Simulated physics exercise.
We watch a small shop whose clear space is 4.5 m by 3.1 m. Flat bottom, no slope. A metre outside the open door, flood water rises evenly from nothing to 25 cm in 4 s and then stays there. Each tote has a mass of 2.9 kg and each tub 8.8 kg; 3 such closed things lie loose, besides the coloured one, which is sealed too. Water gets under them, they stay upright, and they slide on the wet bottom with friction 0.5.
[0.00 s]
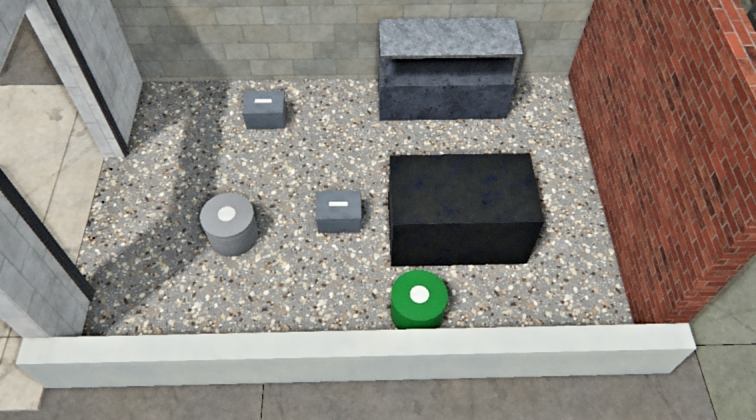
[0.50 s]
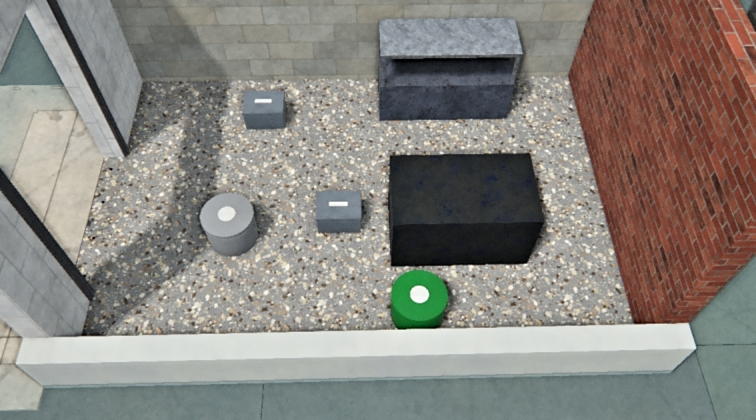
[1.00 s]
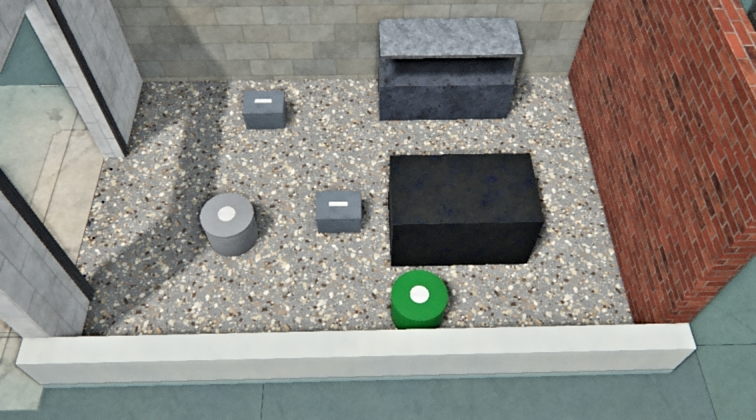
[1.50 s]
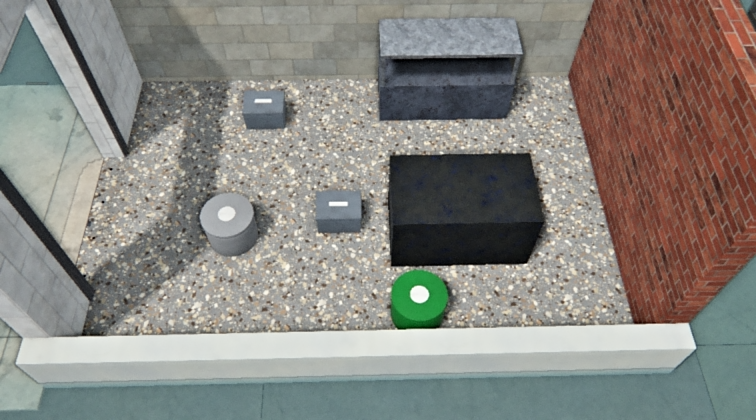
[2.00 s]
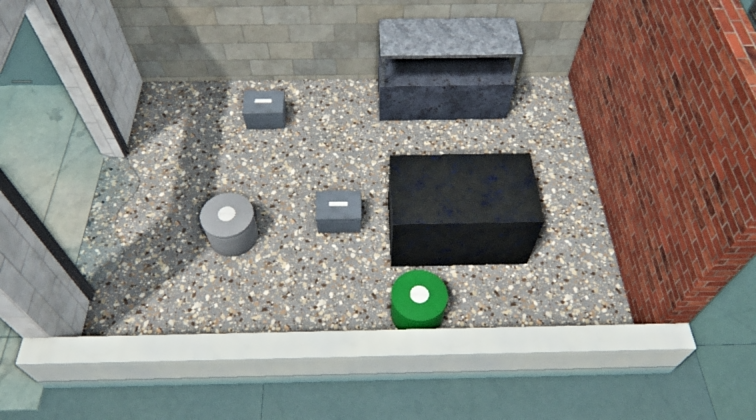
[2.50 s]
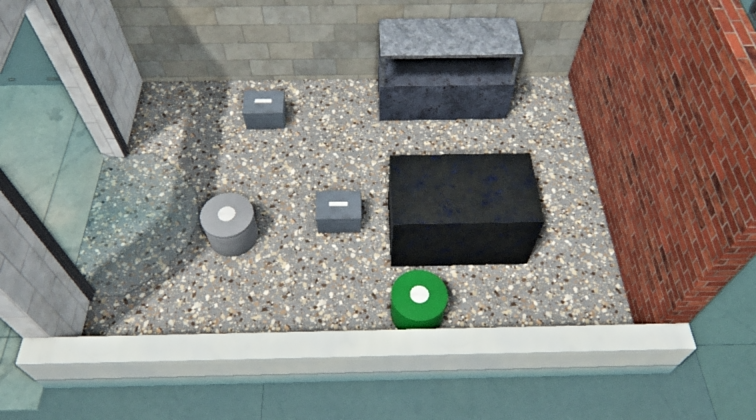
To begin with, a green tub, a grey tub, two small grey boxes and larger dark blocks sit on dry pebbled ground inside low walls. Water spreads over the paving outside, then creeps in through the opening at left toward the grey tub, while every object stays still.
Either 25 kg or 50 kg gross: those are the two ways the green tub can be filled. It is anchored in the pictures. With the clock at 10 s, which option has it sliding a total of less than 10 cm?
It needs the heavy one.
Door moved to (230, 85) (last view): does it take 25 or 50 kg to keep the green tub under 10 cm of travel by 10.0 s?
Answer: Only the upper mass works.
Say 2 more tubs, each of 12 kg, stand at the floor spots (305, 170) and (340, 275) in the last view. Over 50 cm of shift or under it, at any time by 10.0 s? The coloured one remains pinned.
Those two come out over the line and inside the line, in that order.
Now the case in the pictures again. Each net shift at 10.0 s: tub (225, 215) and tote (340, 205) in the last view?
In turn: 120 cm, 200 cm.
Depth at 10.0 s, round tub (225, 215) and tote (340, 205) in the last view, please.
Close to 20 and 19 centimetres.
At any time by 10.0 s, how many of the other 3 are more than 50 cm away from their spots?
Answer: 3.
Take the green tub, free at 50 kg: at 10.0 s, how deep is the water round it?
Close to 21 cm deep.
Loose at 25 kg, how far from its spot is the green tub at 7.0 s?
Displacement near 60 cm.
After 3.5 s the green tub would be 0 cm from its start with 25 kg and 0 cm from its start with 50 kg; 0 cm of water round it then.
After 4.5 s the green tub would be 0 cm from its start with 25 kg and 0 cm from its start with 50 kg; 2 cm of water round it then.
After 7.0 s the green tub would be 65 cm from its start with 25 kg and 0 cm from its start with 50 kg; 9 cm of water round it then.
After 10.0 s the green tub would be 65 cm from its start with 25 kg and 0 cm from its start with 50 kg; 21 cm of water round it then.
